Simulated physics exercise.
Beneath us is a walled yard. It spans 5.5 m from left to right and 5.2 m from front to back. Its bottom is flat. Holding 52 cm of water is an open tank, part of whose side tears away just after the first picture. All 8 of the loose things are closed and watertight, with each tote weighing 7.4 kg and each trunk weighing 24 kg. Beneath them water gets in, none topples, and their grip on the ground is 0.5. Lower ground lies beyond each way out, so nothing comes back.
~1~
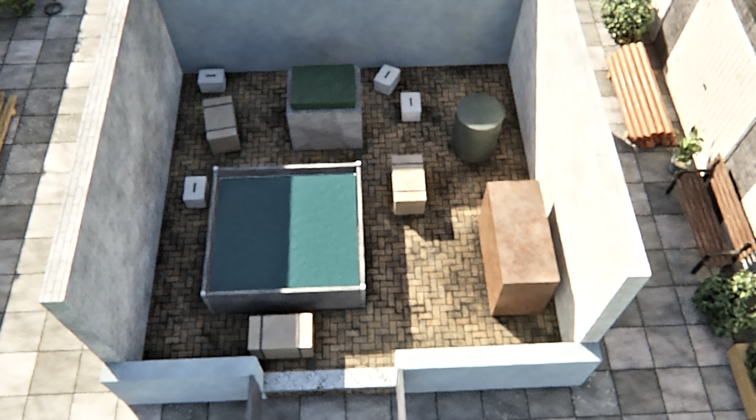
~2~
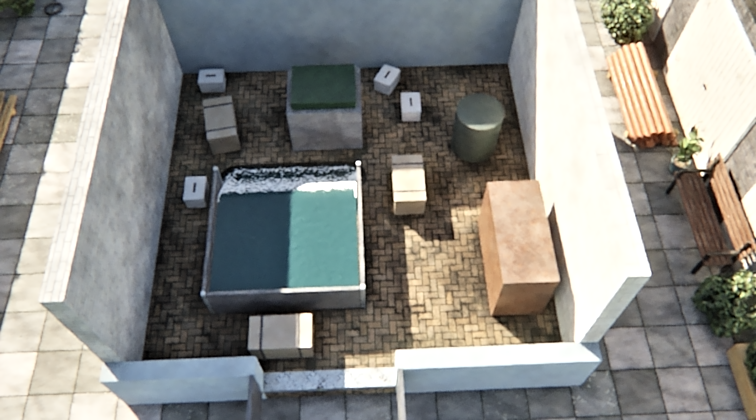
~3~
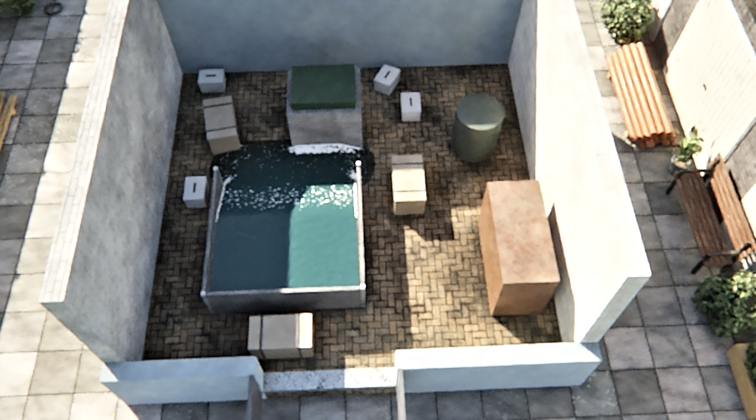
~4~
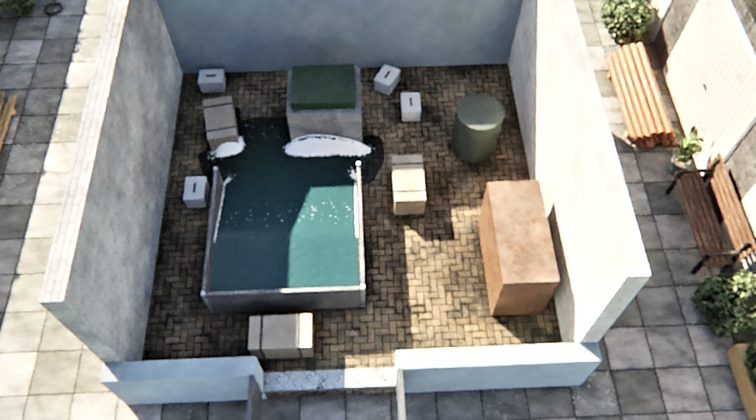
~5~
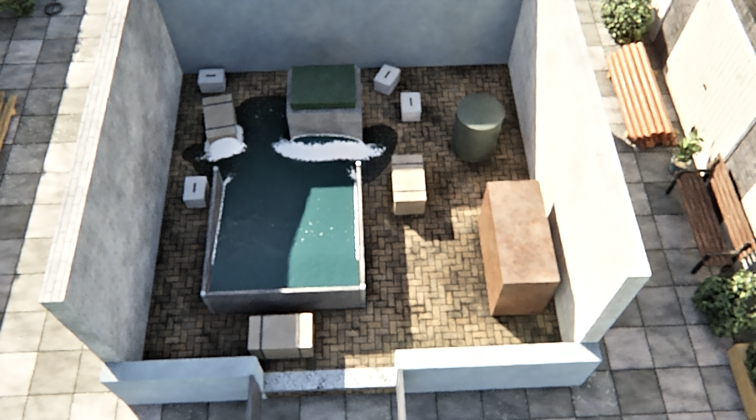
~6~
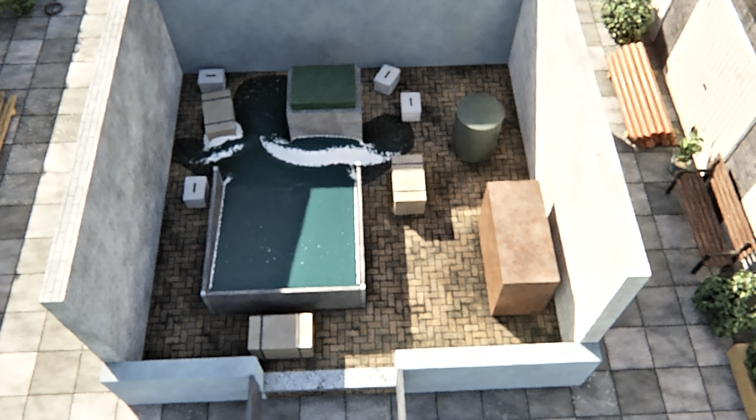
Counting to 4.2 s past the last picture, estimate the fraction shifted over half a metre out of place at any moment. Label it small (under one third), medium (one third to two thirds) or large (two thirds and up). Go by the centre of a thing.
Large.
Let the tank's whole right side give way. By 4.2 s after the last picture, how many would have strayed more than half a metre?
Then 5.
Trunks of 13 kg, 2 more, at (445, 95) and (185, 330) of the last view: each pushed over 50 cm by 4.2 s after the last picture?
Outcome: Breaks the threshold first, stays within second.
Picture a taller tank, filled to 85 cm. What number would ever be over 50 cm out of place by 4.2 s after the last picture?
With that change, 6 of them.
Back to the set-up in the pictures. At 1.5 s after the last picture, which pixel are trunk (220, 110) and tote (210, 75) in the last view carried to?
First one near (186, 82), second near (195, 56).
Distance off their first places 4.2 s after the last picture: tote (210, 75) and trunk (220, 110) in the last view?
Shifts in order: 120 cm; 250 cm.
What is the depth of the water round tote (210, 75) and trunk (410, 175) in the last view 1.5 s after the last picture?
Around 41 cm and 4 cm.
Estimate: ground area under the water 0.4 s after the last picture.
Wet area: Approx. 10.0 m2.
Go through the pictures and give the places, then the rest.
A trunk at (220, 117), on the bottom; a tote is out of sight; 3.7 m2 under water; 0 of 8 have shifted, in the first frame.
A trunk at (220, 117) rests on the ground; a tote is out of sight; 4.6 m2 under water; 0 of 8 have shifted, in the second frame.
A trunk at (220, 117) rests on the ground; a tote is out of sight; water covers 5.5 m2; 0 of 8 have shifted, in the third frame.
A trunk at (220, 117), on the bottom; a tote is out of sight; 6.2 m2 under water; 0 of 8 have shifted, in the fourth frame.
A trunk at (219, 115) rests on the ground, 3 cm from its start; a tote is out of sight; 7.0 m2 under water; 0 of 8 have shifted, in the fifth frame.
A trunk at (218, 111) rests on the ground, 13 cm from its start; a tote is out of sight; water covers 8.0 m2; 1 of 8 have shifted, in the sixth frame.
Then, 0.4 s after the last picture 0 of 8 are over 50 cm from their spots; 0 afloat.
Then, 1.5 s after the last picture 1 of 8 are over 50 cm from their spots; 2 afloat.
Then, 2.8 s after the last picture 3 of 8 are over 50 cm from their spots; 5 afloat.
Then, 4.2 s after the last picture 6 of 8 are over 50 cm from their spots, and 6 have been at some point; 4 afloat.
